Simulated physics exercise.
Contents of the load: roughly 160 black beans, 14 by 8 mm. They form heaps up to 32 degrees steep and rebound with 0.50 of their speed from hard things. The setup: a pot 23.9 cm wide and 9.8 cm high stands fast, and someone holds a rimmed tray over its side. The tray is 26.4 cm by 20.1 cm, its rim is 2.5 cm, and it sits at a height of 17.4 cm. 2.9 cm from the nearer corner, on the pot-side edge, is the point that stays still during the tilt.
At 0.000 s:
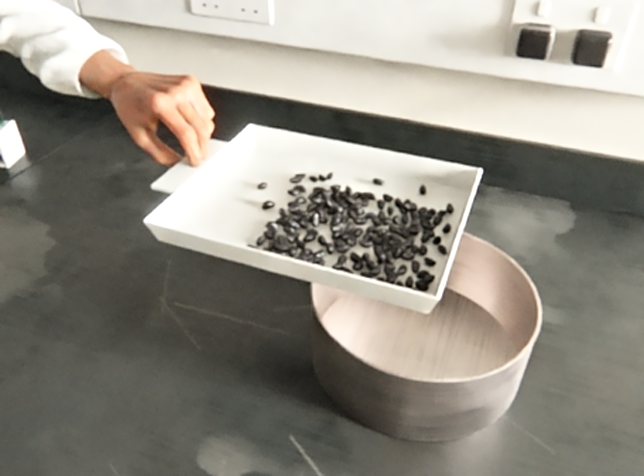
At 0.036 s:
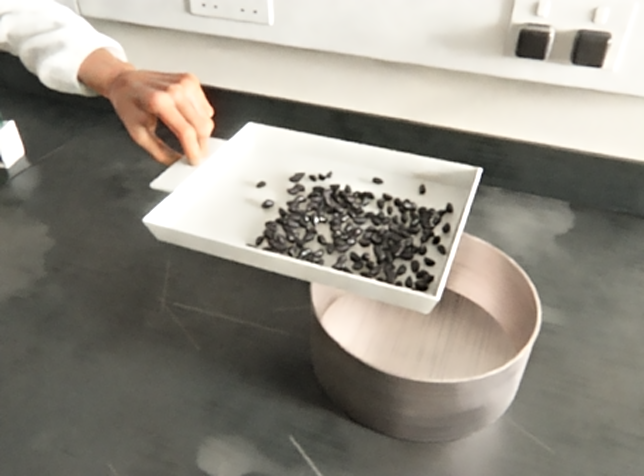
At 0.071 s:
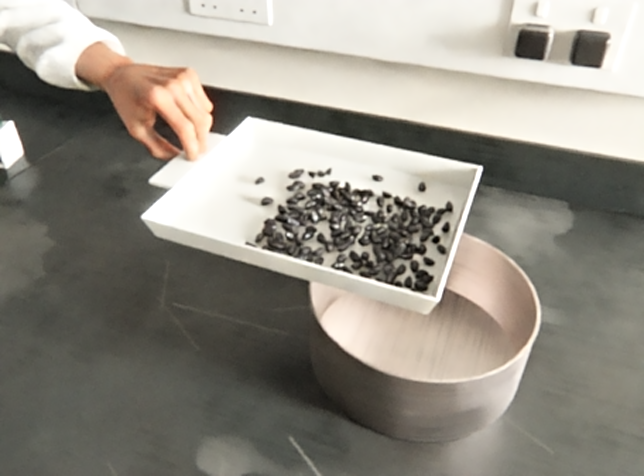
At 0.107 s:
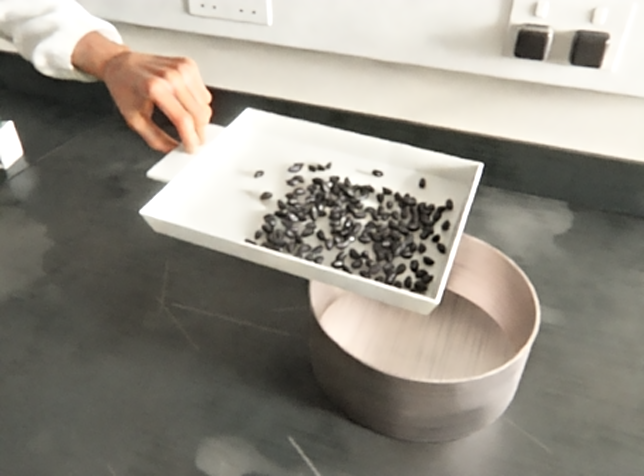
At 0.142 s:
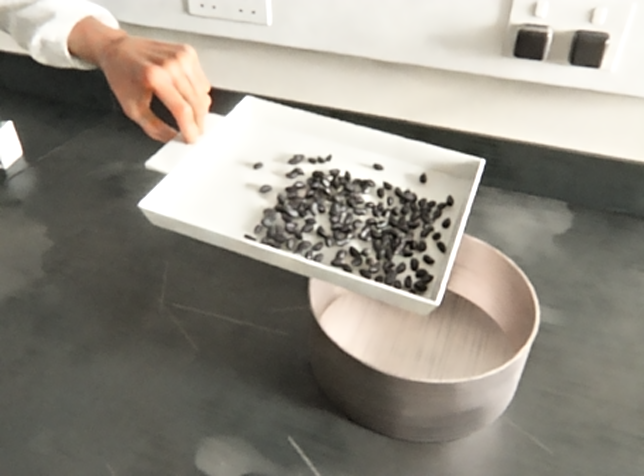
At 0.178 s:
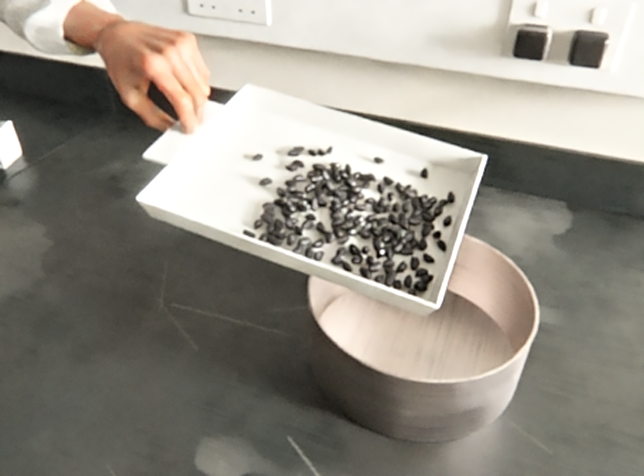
A hand held a white rimmed tray of black beans over the side of a round pot on a dark counter, then slowly raised the handle end, tilting it slightly toward the pot.
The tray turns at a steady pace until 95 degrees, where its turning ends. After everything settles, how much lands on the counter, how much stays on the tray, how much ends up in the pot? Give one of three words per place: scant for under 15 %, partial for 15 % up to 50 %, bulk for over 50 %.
Counter: Probably over half of it. Tray: Probably a low amount. Pot: Probably a low amount.
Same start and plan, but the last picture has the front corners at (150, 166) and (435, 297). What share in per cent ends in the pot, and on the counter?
In the pot: 40 per cent; on the counter: 60 per cent.
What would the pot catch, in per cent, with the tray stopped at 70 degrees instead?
Around 5 per cent, then.
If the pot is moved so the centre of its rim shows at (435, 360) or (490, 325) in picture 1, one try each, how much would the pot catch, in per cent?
Try one: ~ 100 %; try two: ~ 55 %.
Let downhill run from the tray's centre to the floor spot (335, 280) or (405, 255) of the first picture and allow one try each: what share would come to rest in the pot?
First try: Around 0 percent; second try: Around 35 percent.
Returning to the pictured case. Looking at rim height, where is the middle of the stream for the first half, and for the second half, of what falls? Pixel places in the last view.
I'd mark about (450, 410) for the first half and about (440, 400) for the second.
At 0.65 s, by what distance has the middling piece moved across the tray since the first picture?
By then it sits near 4 cm from where it began.
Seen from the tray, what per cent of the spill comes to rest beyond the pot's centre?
Some 90 per cent of the spill lies beyond the centre.
After 0.65 s, tilt 50 degrees; the tray holds 100 %, the pot 0 %.
After 0.97 s, tilt 77 degrees; the tray holds 85 %, the pot 0 %.
After 1.39 s, tilt 95 degrees; the tray holds 0 %, the pot 0 %.
At rest (2.5 s), counter 100 %, tray 0 %, pot 0 %.
